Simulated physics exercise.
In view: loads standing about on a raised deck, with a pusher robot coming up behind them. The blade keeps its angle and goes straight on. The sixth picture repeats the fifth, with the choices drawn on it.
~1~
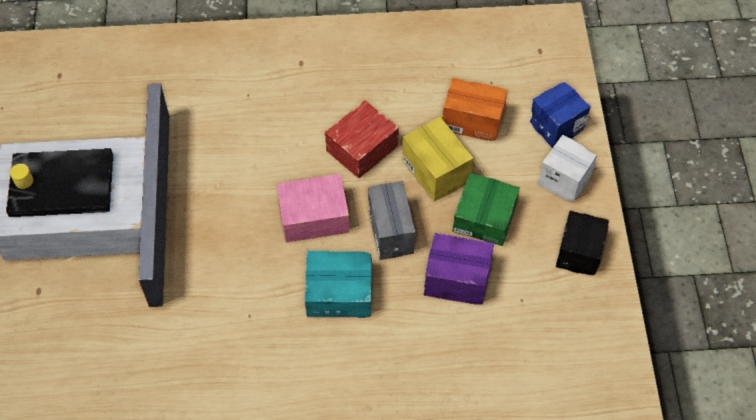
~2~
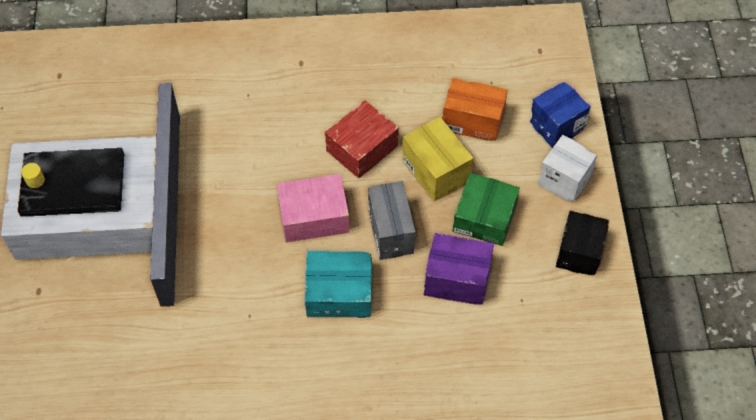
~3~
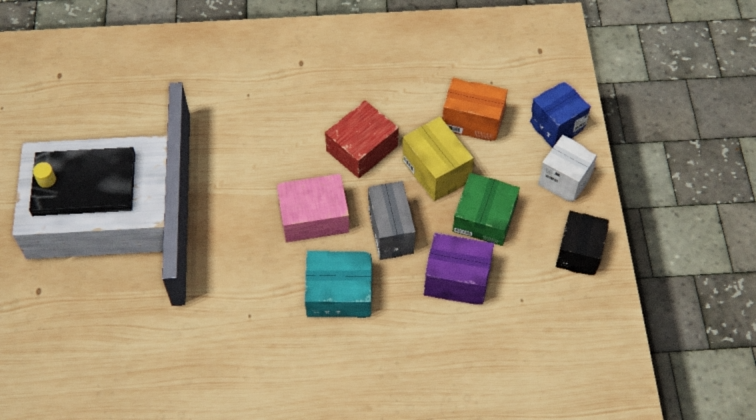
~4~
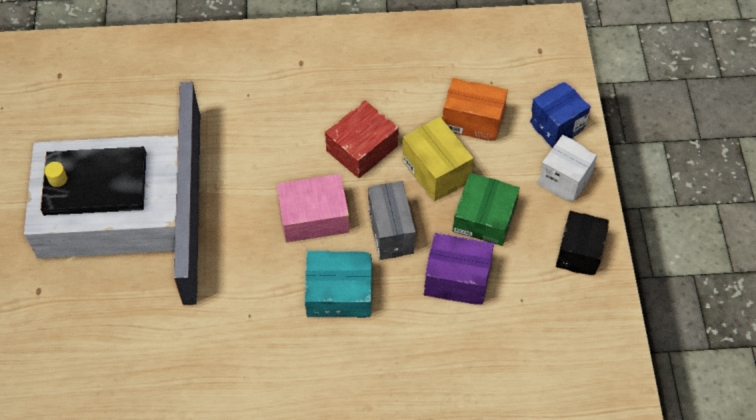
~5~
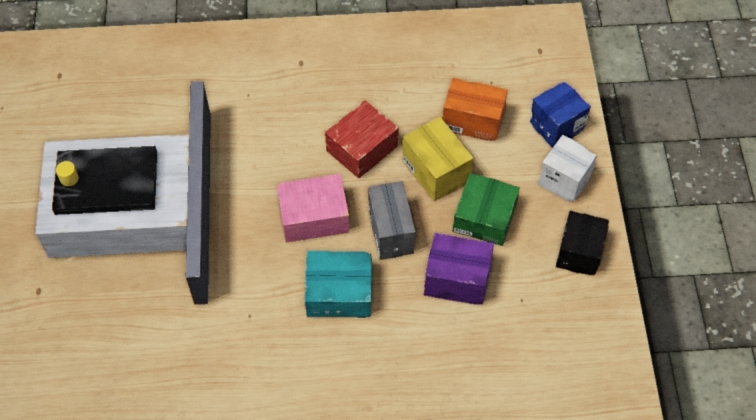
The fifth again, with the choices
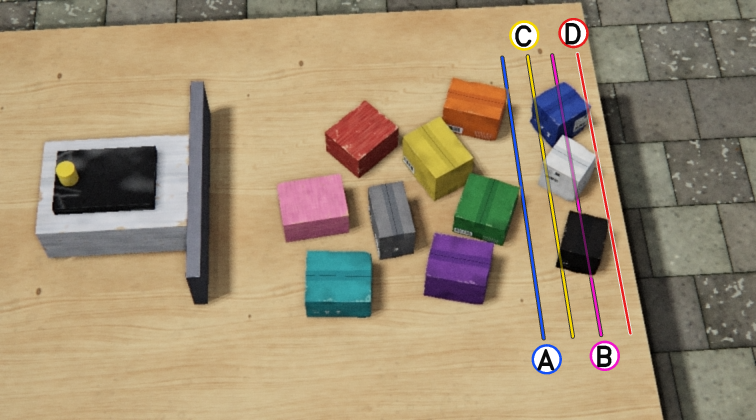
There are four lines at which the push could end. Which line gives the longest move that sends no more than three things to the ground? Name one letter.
As far as mark A.
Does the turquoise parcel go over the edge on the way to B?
No.
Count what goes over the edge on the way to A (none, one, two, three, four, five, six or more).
Three.
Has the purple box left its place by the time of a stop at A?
Yes.
On the marked copy, A at (522, 188); B at (575, 185); C at (549, 186); D at (602, 184).
Following A. Soon after the start, robot (233, 172); turquoise parcel (359, 281); grey parcel (407, 220).
Later, robot (352, 166); white box (584, 160); black box (597, 249).
In the end, robot (440, 161); white box over the edge; black box over the edge; three fallen.
As for the rest, B drops seven; C drops six; D drops ten.
